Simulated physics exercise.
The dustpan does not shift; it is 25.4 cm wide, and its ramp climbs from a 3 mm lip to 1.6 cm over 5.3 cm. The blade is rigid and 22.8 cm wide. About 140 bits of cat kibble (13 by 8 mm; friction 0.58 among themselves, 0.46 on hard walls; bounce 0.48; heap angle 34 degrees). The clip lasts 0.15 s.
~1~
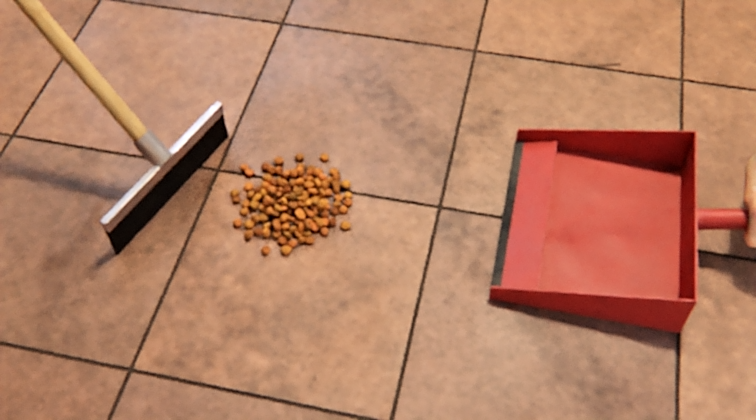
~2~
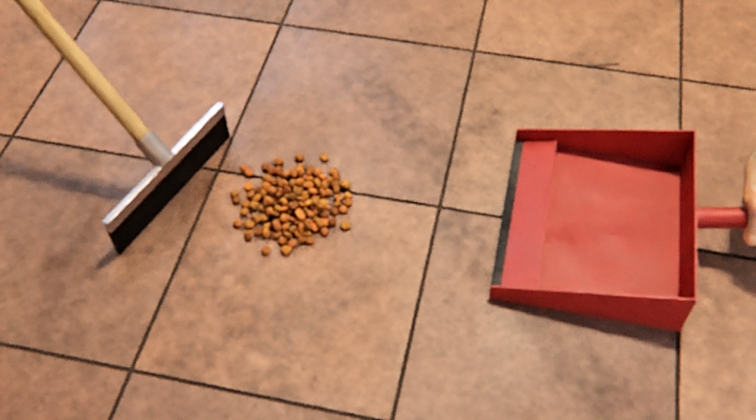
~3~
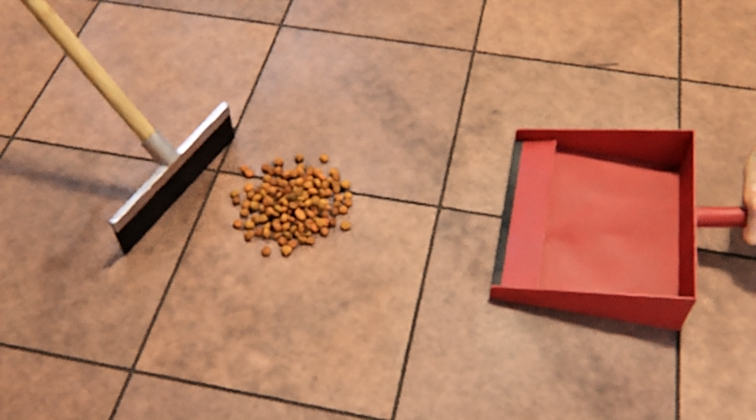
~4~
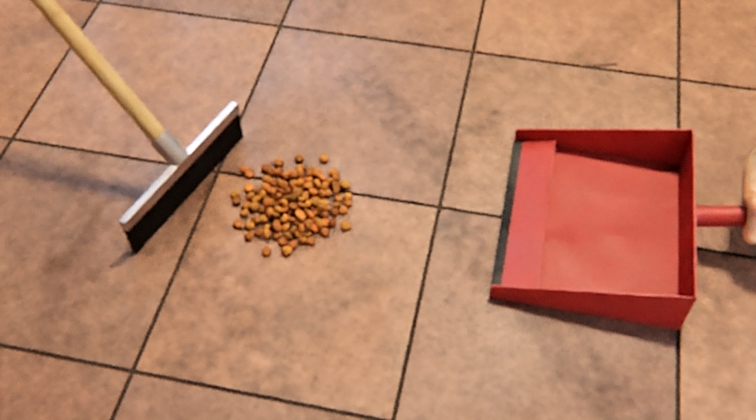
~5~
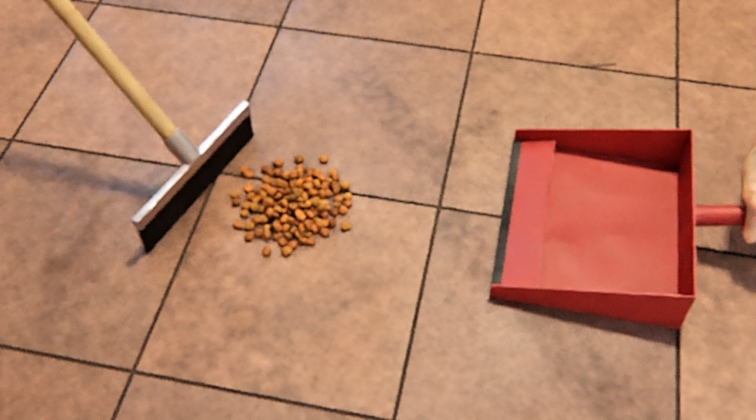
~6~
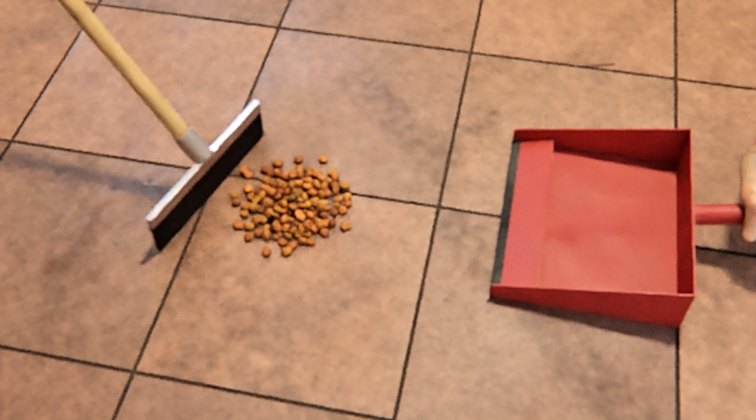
Wooden-handled blade sliding slightly right across brown floor tiles towards a still heap of kibble, a red dustpan resting at right.
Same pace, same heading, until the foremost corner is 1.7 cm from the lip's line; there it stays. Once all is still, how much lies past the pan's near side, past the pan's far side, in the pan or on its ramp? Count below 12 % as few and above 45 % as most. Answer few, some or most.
Near side few, far side few, pan few.
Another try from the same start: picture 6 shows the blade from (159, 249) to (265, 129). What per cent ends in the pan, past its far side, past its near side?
Pan 15, far 0, near 40.
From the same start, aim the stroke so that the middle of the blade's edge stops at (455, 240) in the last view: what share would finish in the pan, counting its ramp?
Some 10 per cent.
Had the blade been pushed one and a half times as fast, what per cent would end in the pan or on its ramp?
In that case some 0 per cent.
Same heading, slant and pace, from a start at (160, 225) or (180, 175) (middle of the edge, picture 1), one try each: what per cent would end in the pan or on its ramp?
About 0 and 0 per cent.
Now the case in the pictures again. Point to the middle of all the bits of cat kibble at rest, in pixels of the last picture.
Around (436, 224).
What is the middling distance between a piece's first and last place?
About 18 cm.
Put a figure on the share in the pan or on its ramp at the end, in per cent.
Some 0 per cent.
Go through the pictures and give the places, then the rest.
In the first frame, blade from (107, 226) to (219, 111), moved 0.0 cm, 0 of the pieces shifted so far; middle of the pieces at (293, 203); pan at (607, 232).
In the second frame, blade from (109, 227) to (221, 111), moved 0.2 cm, 0 of the pieces shifted so far; middle of the pieces at (293, 203).
In the third frame, blade from (116, 226) to (226, 111), moved 0.9 cm, 0 of the pieces shifted so far; middle of the pieces at (293, 203).
In the fourth frame, blade from (126, 226) to (235, 110), moved 2.1 cm, 0 of the pieces shifted so far; middle of the pieces at (293, 204).
In the fifth frame, blade from (139, 225) to (246, 110), moved 3.6 cm, 0 of the pieces shifted so far; middle of the pieces at (293, 204).
In the sixth frame, blade from (152, 223) to (257, 109), moved 5.2 cm, 0 of the pieces shifted so far; middle of the pieces at (293, 204); pan at (604, 229).
Then, 0.33 s after the last picture, middle of the blade 22 cm from the lip; 0 % over the lip, far side 0 %, near side 0 %.
Then, 0.56 s after the last picture, middle of the blade 11 cm from the lip; 0 % over the lip, far side 0 %, near side 0 %.
Then, 0.89 s after the last picture, middle of the blade 5 cm from the lip; 0 % over the lip, far side 0 %, near side 0 %.
In the end, near side 0 %, far side 0 %, pan 0 %, in front of the lip or behind the blade 100 %.
